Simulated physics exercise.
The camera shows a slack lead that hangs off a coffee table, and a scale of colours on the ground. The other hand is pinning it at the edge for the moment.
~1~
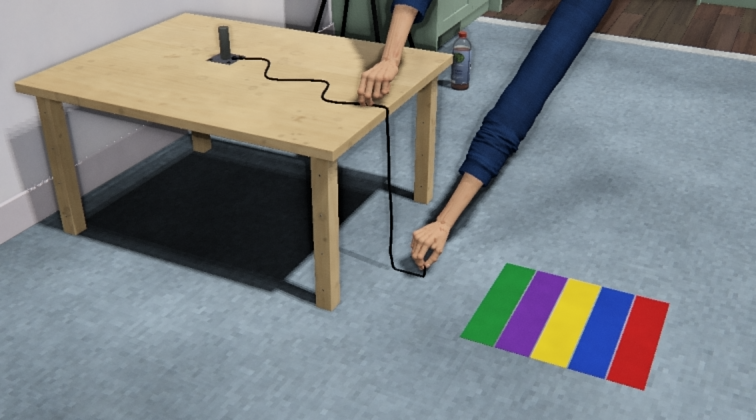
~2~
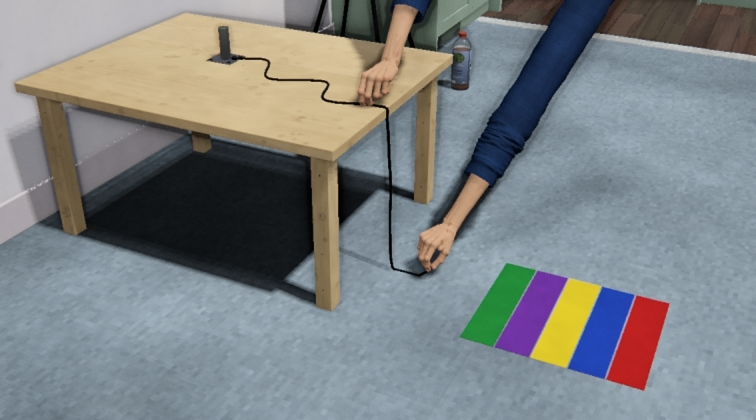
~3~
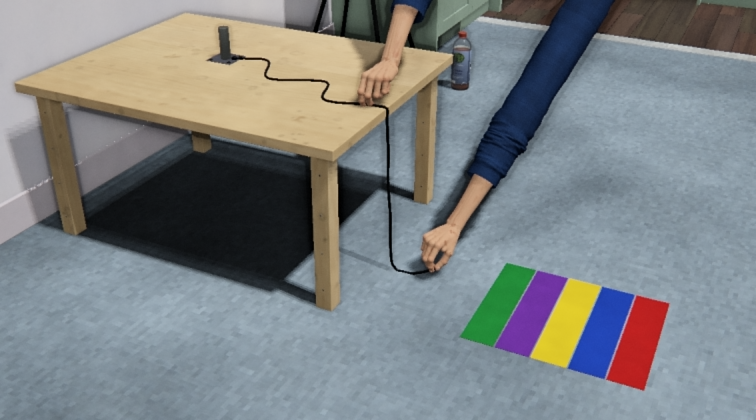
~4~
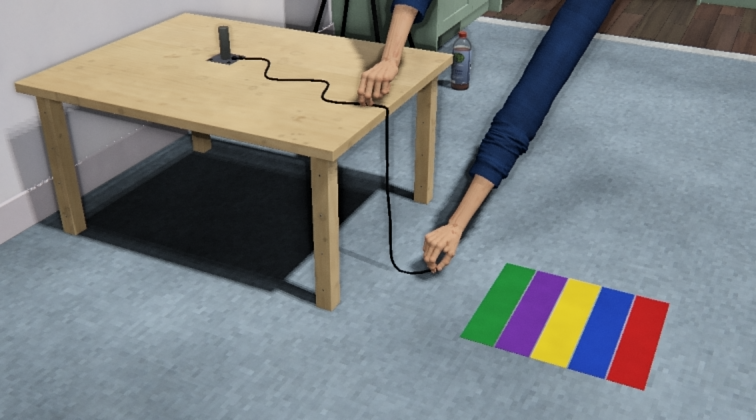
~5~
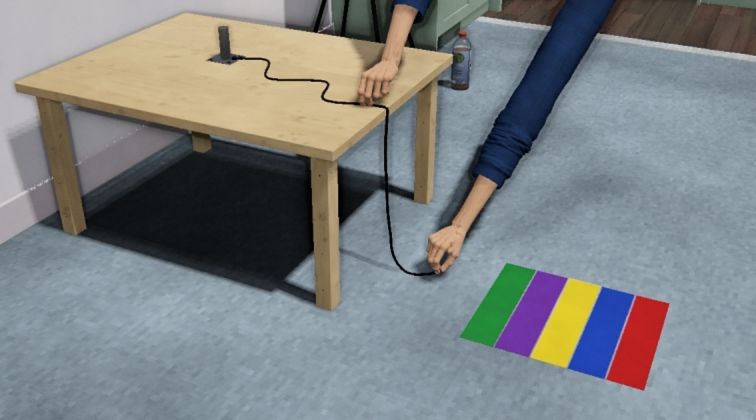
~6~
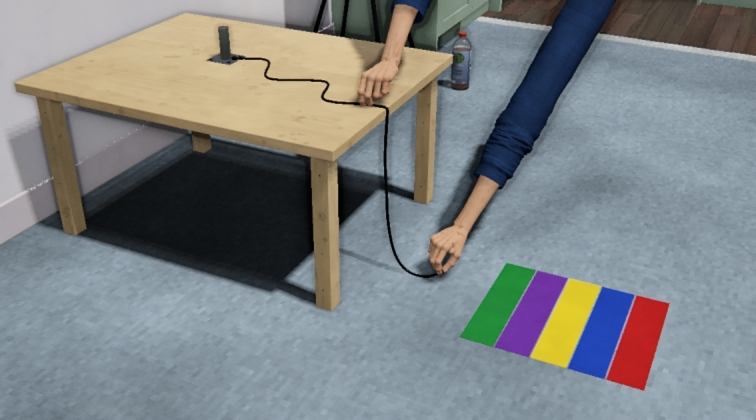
A person in dark blue sleeves reaches into a carpeted room seen from above, one hand pinning a black lead at the right edge of a pale wooden coffee table. The lead winds from a small dark stand and hangs to the other hand near the floor, left of green, purple, yellow, blue and red stripes. That lower hand shifts slightly right with the lead's end, while the camera stays still.
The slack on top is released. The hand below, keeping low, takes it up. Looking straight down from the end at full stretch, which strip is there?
The blue strip is there.
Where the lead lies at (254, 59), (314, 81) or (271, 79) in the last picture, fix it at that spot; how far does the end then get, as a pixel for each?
They end up at (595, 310), (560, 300) and (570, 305).
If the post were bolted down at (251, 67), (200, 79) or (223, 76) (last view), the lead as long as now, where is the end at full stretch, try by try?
The first try gives about (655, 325), the second about (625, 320) and the third about (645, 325).
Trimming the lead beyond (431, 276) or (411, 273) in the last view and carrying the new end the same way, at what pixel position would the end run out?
About (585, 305) and (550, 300).
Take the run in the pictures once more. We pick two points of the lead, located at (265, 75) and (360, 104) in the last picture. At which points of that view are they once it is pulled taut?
Around (292, 76); the other one around (415, 128).
Soon after, end near (544, 297); over purple.
After that, end near (582, 307); over yellow.
At the stop, end near (604, 313); over blue. The end stops over the blue strip.
